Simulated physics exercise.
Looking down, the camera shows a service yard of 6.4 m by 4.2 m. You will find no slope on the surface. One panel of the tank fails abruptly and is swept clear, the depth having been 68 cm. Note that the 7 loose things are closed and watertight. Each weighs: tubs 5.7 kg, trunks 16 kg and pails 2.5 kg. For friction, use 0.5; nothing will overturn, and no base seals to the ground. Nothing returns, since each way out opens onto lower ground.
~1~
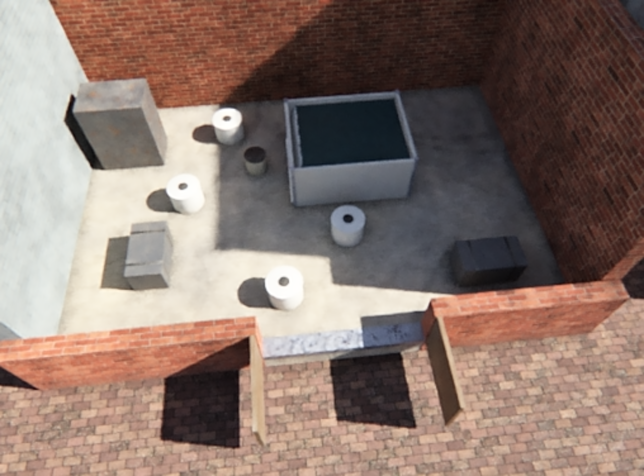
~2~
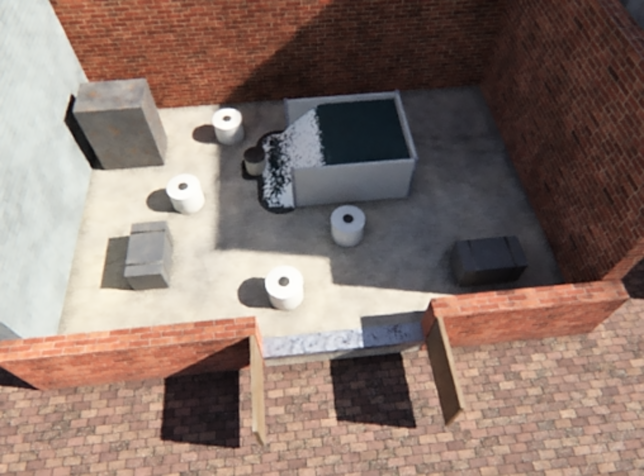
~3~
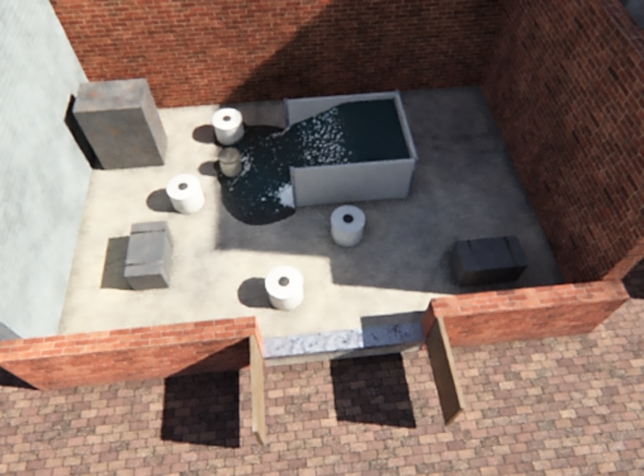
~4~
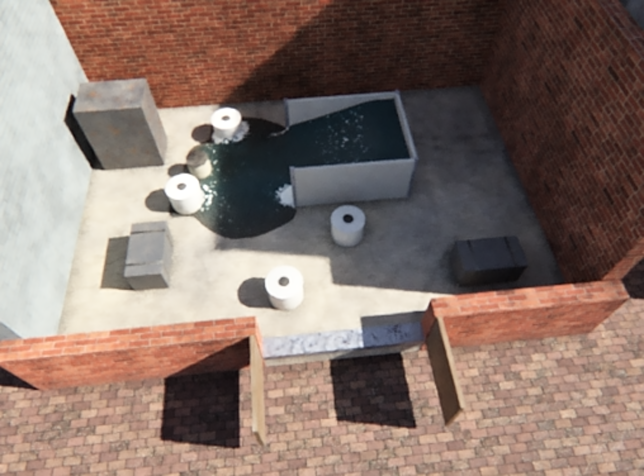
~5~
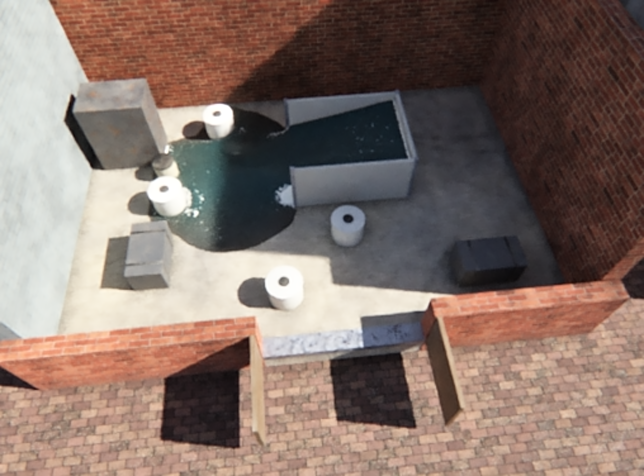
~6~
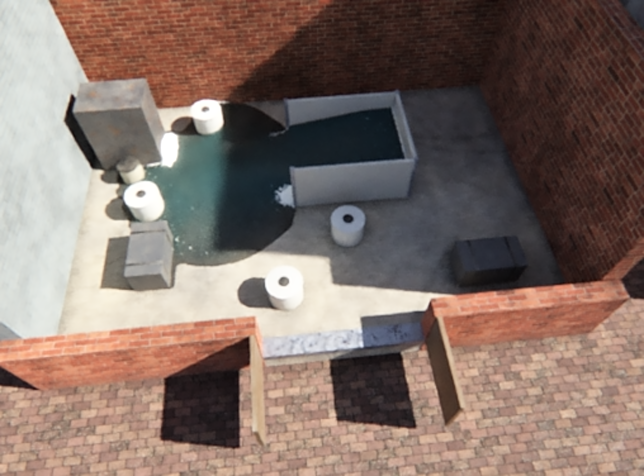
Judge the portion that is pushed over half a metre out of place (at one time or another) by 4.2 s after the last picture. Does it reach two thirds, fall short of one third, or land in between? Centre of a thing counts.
My guess is the top band, two thirds and up.
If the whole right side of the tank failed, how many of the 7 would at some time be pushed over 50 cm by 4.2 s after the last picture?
In that case the number is 4.
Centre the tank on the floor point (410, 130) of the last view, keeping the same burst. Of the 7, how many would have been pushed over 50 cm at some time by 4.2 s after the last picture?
In that case the number is 5.
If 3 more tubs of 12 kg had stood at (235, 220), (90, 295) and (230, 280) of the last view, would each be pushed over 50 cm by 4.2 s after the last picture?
Result, one by one: Exceeded, exceeded and exceeded.
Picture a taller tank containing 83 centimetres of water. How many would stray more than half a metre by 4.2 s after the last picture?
Under that setup the answer is 6.
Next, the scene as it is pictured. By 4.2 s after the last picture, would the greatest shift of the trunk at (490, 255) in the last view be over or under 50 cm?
Verdict: Not exceeding.
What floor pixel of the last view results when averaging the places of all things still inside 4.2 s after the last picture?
Centred roughly on (314, 220).
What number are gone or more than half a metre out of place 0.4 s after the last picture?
That would be 3.
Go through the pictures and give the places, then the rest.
In the first frame, a pail at (255, 154) rests on the ground; a tub at (183, 187), on the bottom; water covers 2.0 m2; 0 of 7 have shifted.
In the second frame, a pail at (254, 154), on the bottom; a tub at (183, 187) rests on the ground; water covers 2.8 m2; 0 of 7 have shifted.
In the third frame, a pail at (229, 155), on the bottom, 37 cm from its start; a tub at (183, 187), on the bottom; 3.8 m2 under water; 1 of 7 have shifted.
In the fourth frame, a pail at (197, 158) rests on the ground, 84 cm from its start; a tub at (182, 187) rests on the ground; water covers 5.0 m2; 1 of 7 have shifted.
In the fifth frame, a pail at (163, 161), on the bottom, 133 cm from its start; a tub at (164, 189), on the bottom, 25 cm from its start; water covers 6.3 m2; 3 of 7 have shifted.
In the sixth frame, a pail at (127, 163), on the bottom, 184 cm from its start; a tub at (141, 194), on the bottom, 57 cm from its start; 7.6 m2 under water; 3 of 7 have shifted.
Then, 0.4 s after the last picture 3 of 7 are over 50 cm from their spots; 2 afloat.
Then, 1.5 s after the last picture 4 of 7 are over 50 cm from their spots; 4 afloat.
Then, 2.8 s after the last picture 3 of 7 are over 50 cm from their spots; 4 afloat.
Then, 4.2 s after the last picture 6 of 7 are over 50 cm from their spots, and 6 have been at some point; 3 afloat.
